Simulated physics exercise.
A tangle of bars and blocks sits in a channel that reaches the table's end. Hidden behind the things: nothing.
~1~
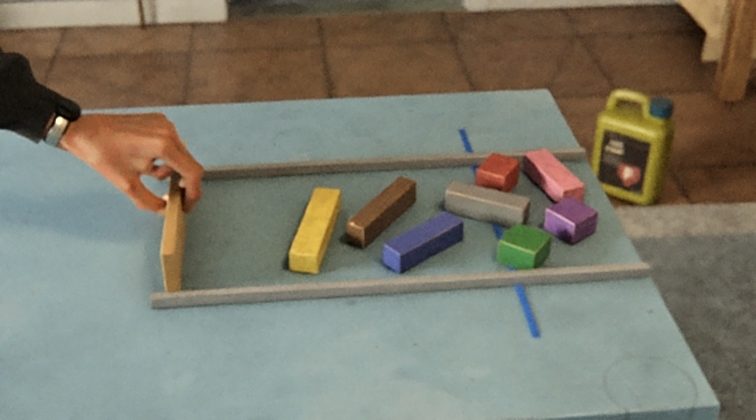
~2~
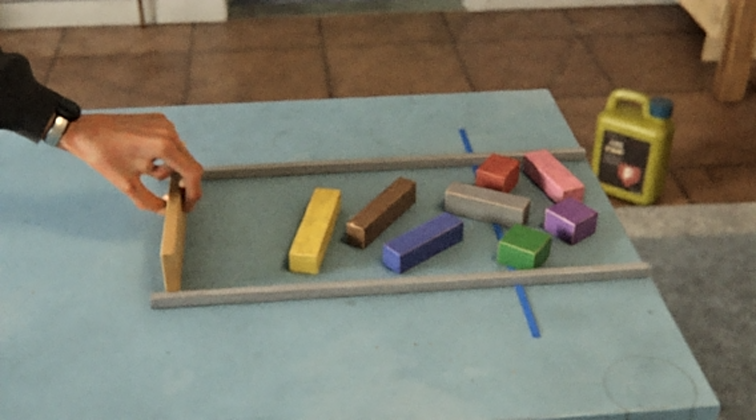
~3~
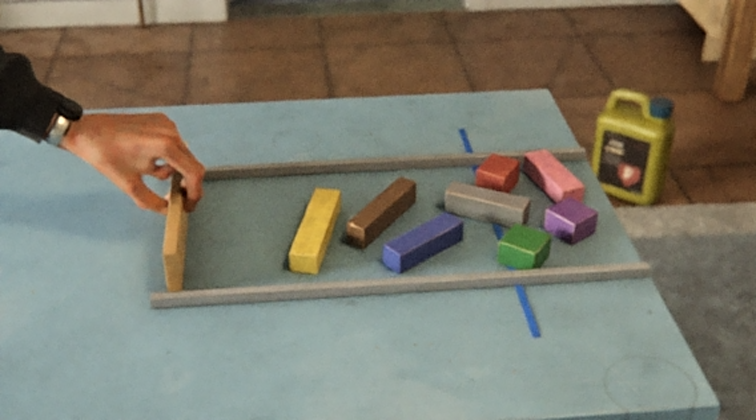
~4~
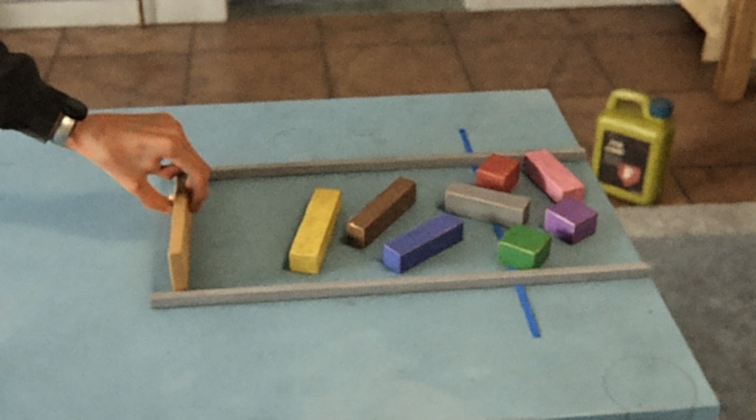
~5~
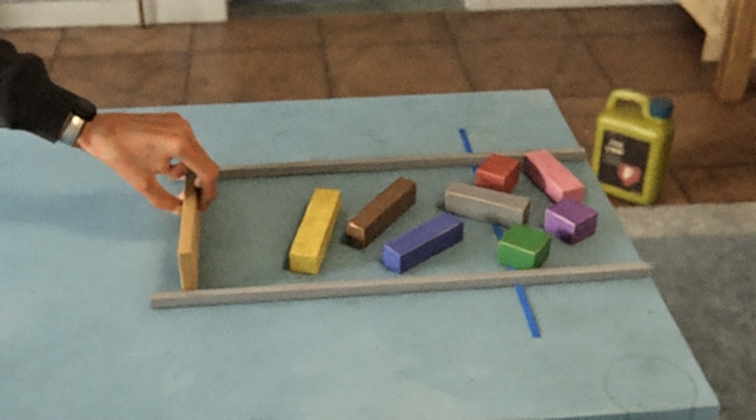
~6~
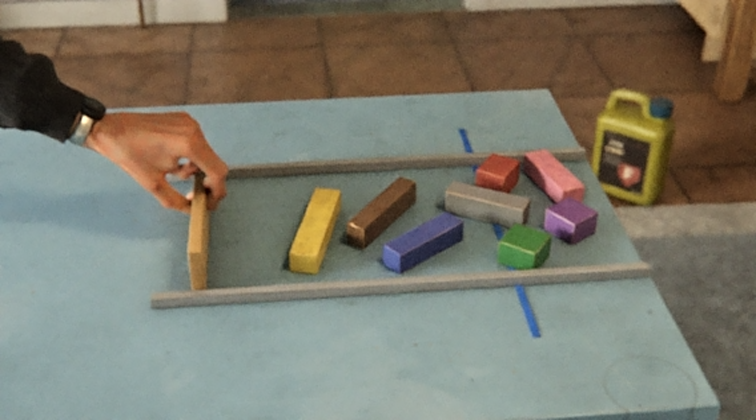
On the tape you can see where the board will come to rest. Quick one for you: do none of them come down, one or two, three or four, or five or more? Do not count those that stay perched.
The push is going to knock off nothing at all.
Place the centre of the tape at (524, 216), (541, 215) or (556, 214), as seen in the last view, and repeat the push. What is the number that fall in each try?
So, one try after another, the floor gets 1, then 2, then 4.
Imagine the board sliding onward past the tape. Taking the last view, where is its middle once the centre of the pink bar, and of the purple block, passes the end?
The middle is at (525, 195) when it's the pink bar, and at (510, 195) when it's the purple block.
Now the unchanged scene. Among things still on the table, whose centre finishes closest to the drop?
The purple block.
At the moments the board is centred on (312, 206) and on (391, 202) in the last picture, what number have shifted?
At the first point the count is 1, at the second it's 3.
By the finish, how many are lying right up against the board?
My count gives 1.
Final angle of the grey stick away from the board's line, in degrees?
It comes to around 30 degrees.
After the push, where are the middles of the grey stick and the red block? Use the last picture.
Near (568, 201) and (538, 169).
Soon after, none off yet; pink bar at rest near (553, 178); purple block at rest near (571, 221); red block at rest near (498, 177).
At rest, the number that fall off is zero.
